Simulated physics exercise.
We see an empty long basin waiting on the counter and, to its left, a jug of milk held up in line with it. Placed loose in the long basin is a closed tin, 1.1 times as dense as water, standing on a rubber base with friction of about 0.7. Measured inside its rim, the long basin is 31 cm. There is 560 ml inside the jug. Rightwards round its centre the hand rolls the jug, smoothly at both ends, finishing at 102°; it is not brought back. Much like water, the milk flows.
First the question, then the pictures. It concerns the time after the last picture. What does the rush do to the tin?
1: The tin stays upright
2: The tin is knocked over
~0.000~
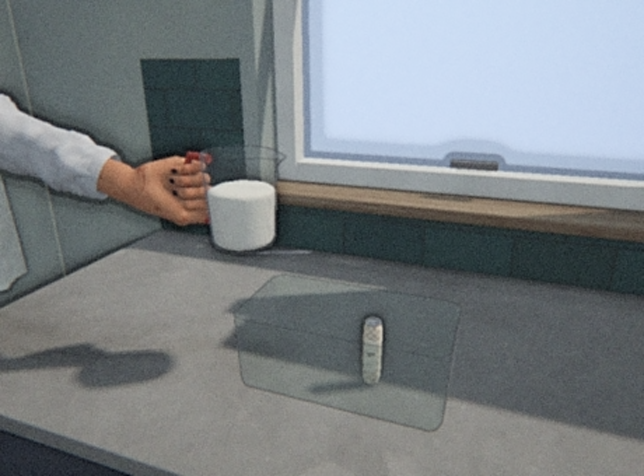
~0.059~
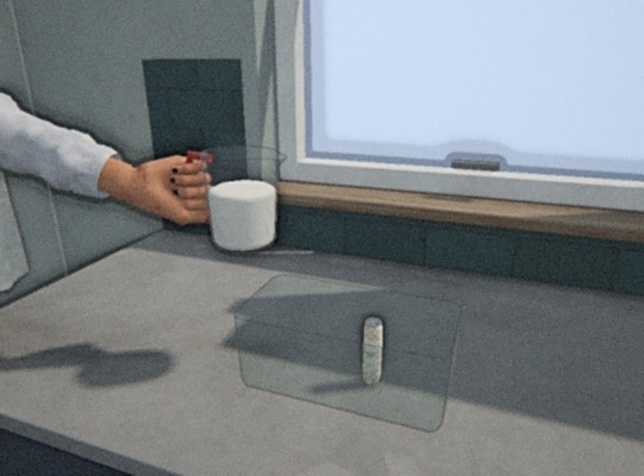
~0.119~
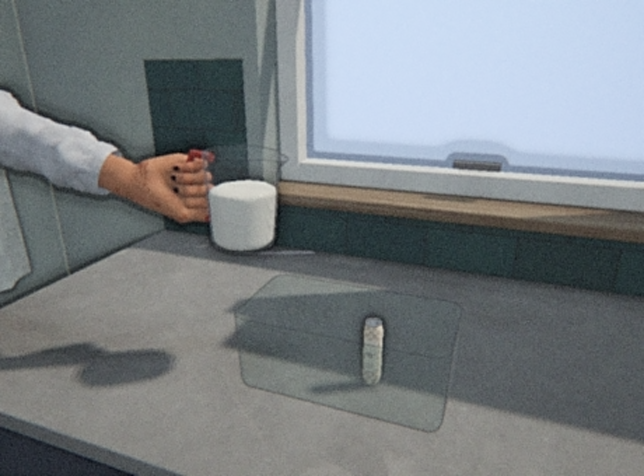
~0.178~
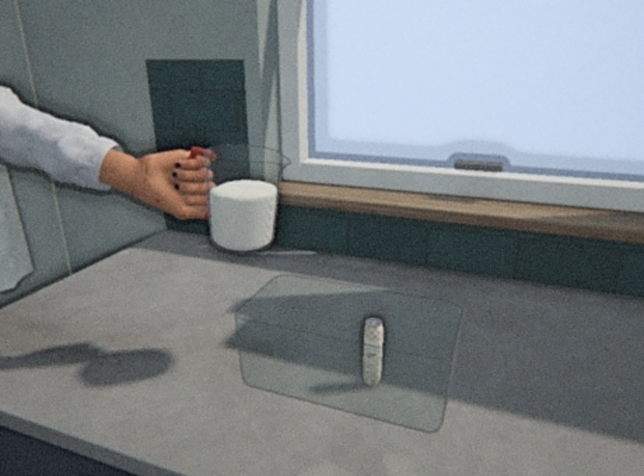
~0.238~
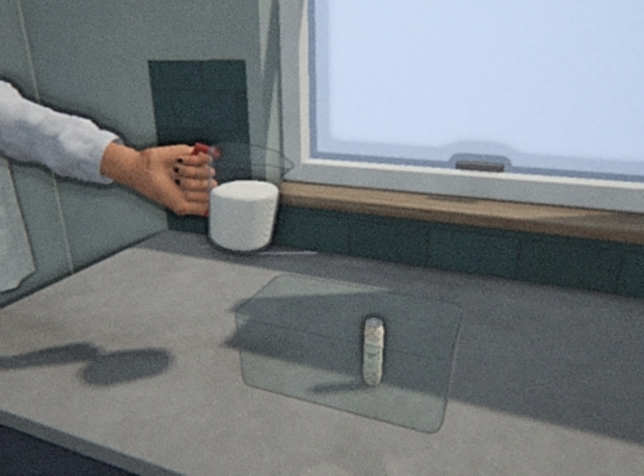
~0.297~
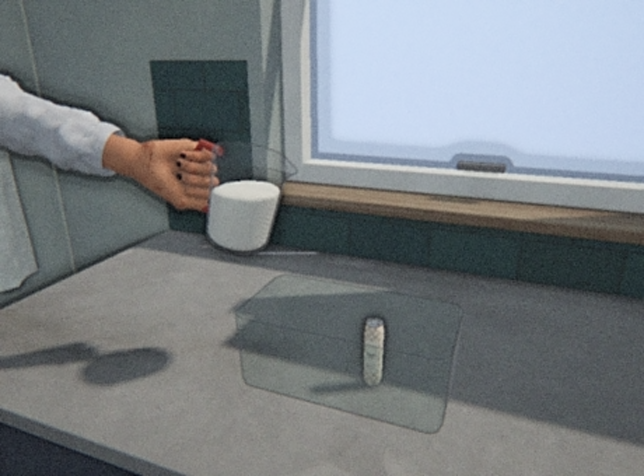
(1) The tin stays upright.
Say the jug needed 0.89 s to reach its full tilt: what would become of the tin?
Result: Tin upright.
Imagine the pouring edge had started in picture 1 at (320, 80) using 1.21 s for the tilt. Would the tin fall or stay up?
It tumbles.
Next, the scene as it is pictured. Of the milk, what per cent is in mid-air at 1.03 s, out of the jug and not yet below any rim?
Around 24 per cent of the liquid is in flight.
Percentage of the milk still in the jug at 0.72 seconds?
Near 96 in a hundred.
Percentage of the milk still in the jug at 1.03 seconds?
Around 42 in a hundred is still there.
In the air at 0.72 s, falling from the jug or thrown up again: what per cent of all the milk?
Close to 5 per cent, I'd say.
Then, 0.72 s in, the tilt is 66° and 95 per cent is still to pour; the tin stands where it began.
Then, 1.03 s in, the tilt is 97° and 42 per cent is still to pour; the tin stands where it began.
Then, 1.36 s in, the tilt is 102° and 5 per cent is still to pour; the tin stands where it began.
Then, 1.71 s in, the tilt is 102° and 0 per cent is still to pour; the tin stands where it began.
Finally, the tin stands where it began.
